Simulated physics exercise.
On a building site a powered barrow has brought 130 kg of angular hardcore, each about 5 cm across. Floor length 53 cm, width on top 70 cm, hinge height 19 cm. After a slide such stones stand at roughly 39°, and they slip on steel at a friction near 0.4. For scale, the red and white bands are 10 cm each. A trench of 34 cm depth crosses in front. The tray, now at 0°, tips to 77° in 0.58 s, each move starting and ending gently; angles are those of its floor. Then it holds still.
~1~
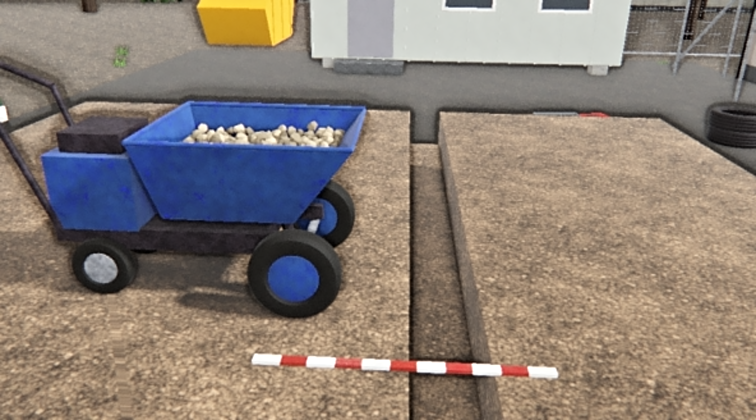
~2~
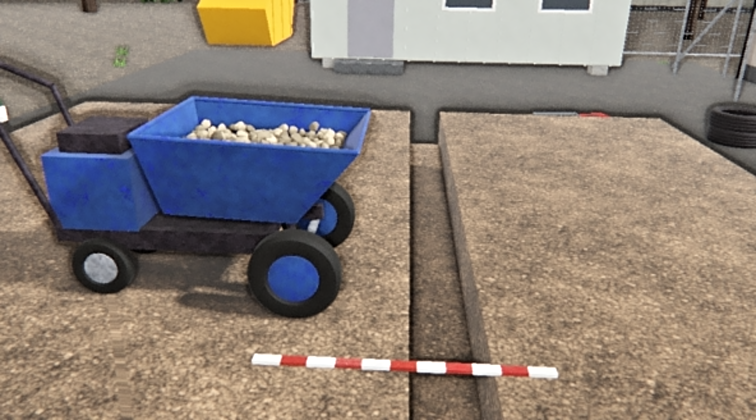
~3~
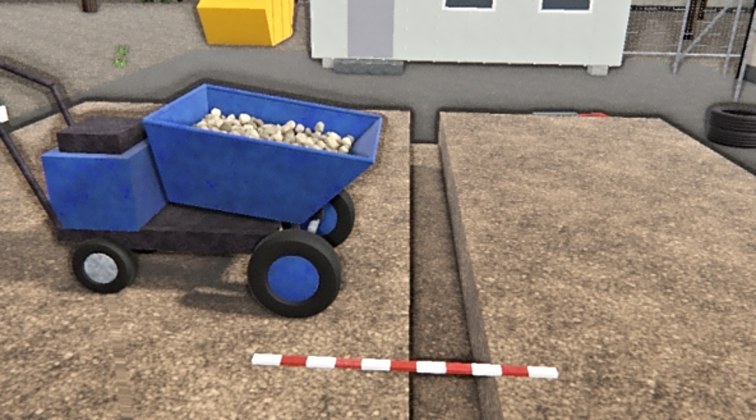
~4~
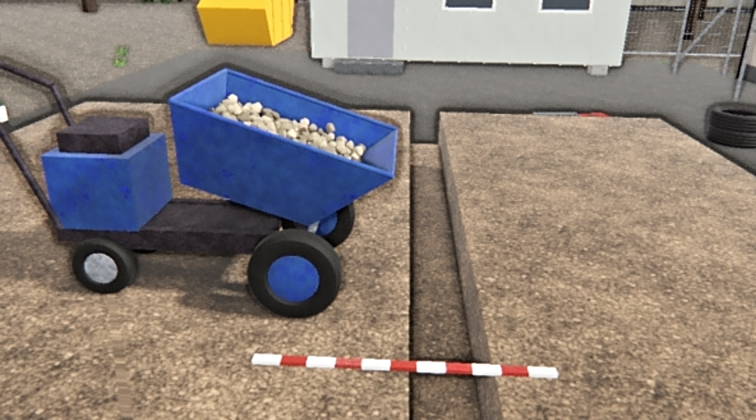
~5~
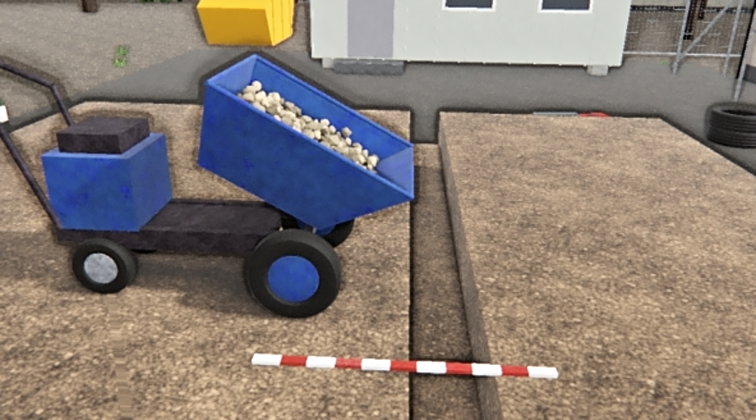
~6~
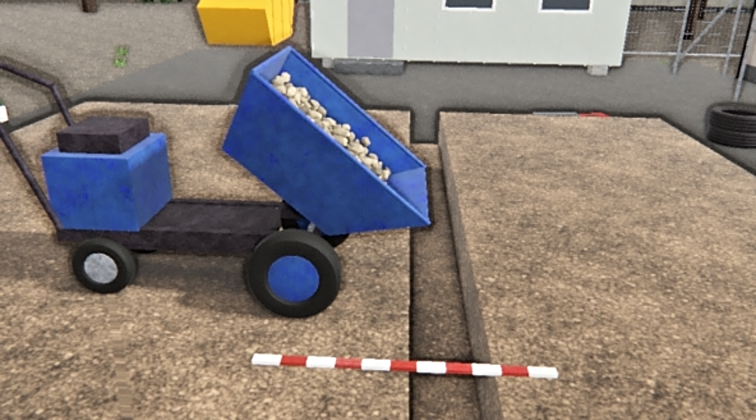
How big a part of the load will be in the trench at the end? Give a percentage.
Roughly 64 per cent ends in the trench.
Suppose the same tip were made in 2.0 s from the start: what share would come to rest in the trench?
In that case some 90 per cent.
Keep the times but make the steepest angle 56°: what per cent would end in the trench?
It would be near 15 per cent.
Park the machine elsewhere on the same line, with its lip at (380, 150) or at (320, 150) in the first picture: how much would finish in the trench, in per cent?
Near 25 per cent from the first place, 85 from the second.
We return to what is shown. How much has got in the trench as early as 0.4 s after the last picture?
About 15 per cent by then.
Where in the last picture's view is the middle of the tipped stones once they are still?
Near (461, 320).
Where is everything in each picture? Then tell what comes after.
In the first picture, the tray is at 0°, its lip at (352, 151); the top of the load is at (260, 137).
The second picture shows lip at (358, 153), floor tilted 2°, highest stones at (237, 135).
In the third picture, the tray is at 9°, its lip at (373, 162); the top of the load is at (214, 125).
In the fourth picture, the tray is at 18°, its lip at (393, 177); the top of the load is at (229, 109).
In the fifth picture, the tray is at 29°, its lip at (413, 198); the top of the load is at (251, 96).
In the sixth picture, the tray is at 40°, its lip at (429, 224); the top of the load is at (279, 87).
Then, 0.1 s after the last picture the floor is at 64°, 100 % in the tray; the foremost stones are at (424, 238).
Then, 0.4 s after the last picture the floor is at 77°, 73 % in the tray, 17 % in the trench, 10 % past the trench; the foremost stones are at (514, 294).
Then, 0.7 s after the last picture the floor is at 77°, 15 % in the tray, 47 % in the trench, 38 % past the trench; the foremost stones are at (687, 290).
Then, 2.7 s after the last picture the floor is at 77°, 0 % in the tray, 64 % in the trench, 36 % past the trench; the foremost stones are past the picture's edge.
